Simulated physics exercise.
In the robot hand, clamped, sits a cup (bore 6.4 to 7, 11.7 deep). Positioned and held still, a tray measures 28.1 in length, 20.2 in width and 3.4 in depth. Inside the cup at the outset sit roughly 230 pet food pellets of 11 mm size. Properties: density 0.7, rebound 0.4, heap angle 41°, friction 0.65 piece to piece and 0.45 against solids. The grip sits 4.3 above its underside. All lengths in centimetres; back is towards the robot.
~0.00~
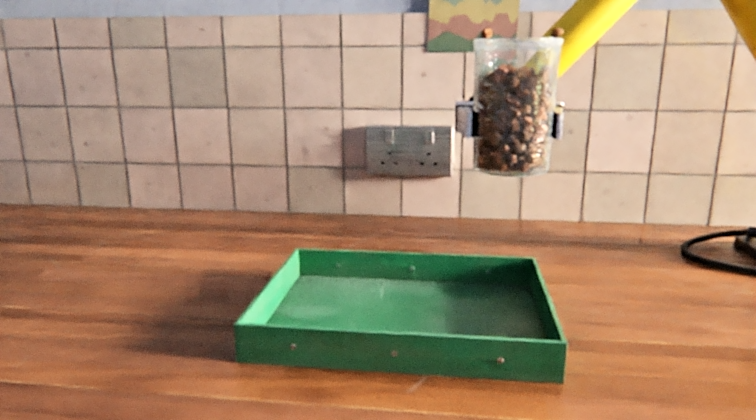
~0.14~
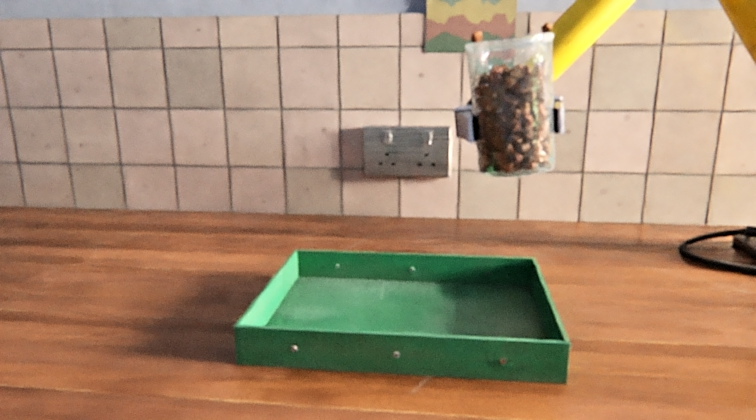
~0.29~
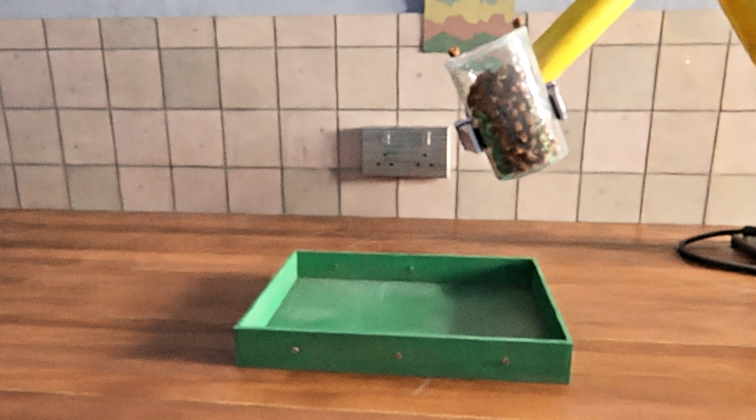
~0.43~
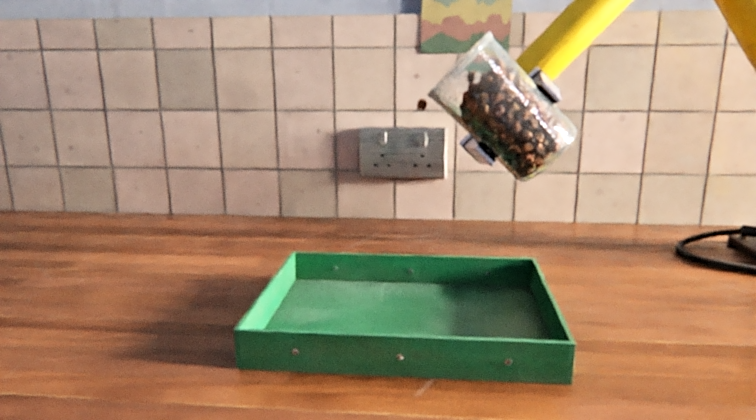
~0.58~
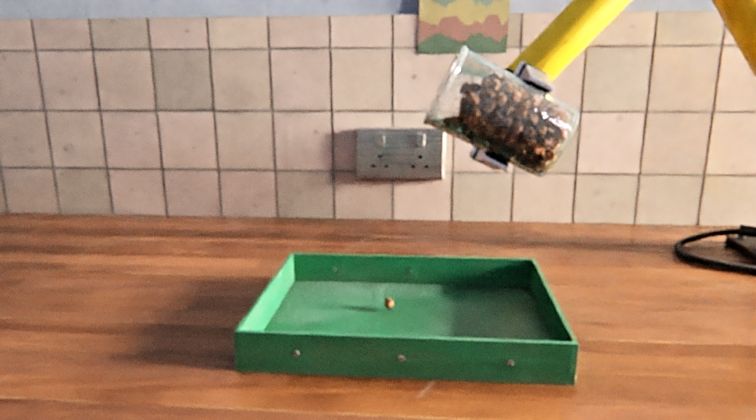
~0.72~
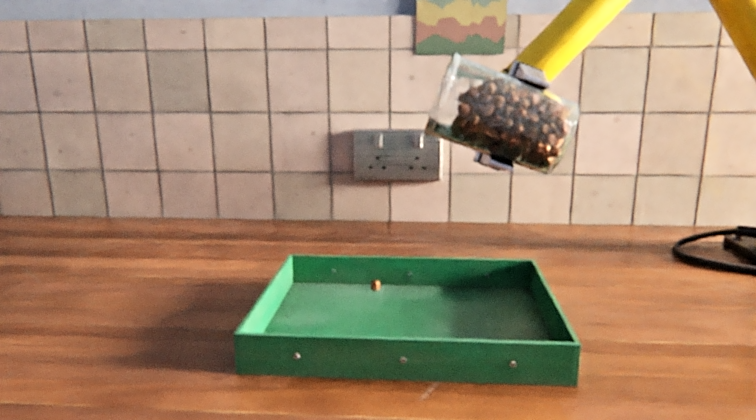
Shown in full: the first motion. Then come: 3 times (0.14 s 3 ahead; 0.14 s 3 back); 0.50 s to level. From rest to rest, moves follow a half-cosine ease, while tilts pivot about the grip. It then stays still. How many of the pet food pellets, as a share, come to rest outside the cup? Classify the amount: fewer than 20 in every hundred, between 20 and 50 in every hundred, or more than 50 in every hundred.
Fewer than 20 in every hundred.
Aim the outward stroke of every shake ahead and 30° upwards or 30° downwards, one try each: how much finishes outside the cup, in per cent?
It comes to around 5 per cent on the first try and around 0 per cent on the second.
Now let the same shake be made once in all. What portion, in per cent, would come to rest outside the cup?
About 0 %.
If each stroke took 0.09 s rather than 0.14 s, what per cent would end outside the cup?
That change gives some 25 percent.
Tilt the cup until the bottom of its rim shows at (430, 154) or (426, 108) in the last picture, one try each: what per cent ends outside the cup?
Estimates in order: 25 % and 0 %.
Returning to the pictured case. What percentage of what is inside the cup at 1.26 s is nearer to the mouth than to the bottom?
40 %.
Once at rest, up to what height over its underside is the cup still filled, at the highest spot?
Height at rest: About 11.0 centimetres.
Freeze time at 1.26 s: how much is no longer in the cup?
So far around 5 % is out.
After 1.26 s, tilted 70° forward, highest piece 23 above the table; 219 in the cup, 5 in the tray, 7 in flight or on a rim.
After 1.79 s, tilted 39° forward, highest piece 25 above the table; 217 in the cup, 14 in the tray.
After 2.26 s, level, highest piece 27 above the table; 217 in the cup, 14 in the tray.
After 3.31 s, level, highest piece 27 above the table; 217 in the cup, 14 in the tray.
In the end, 217 in the cup, 14 in the tray. That is 6 % outside the cup.
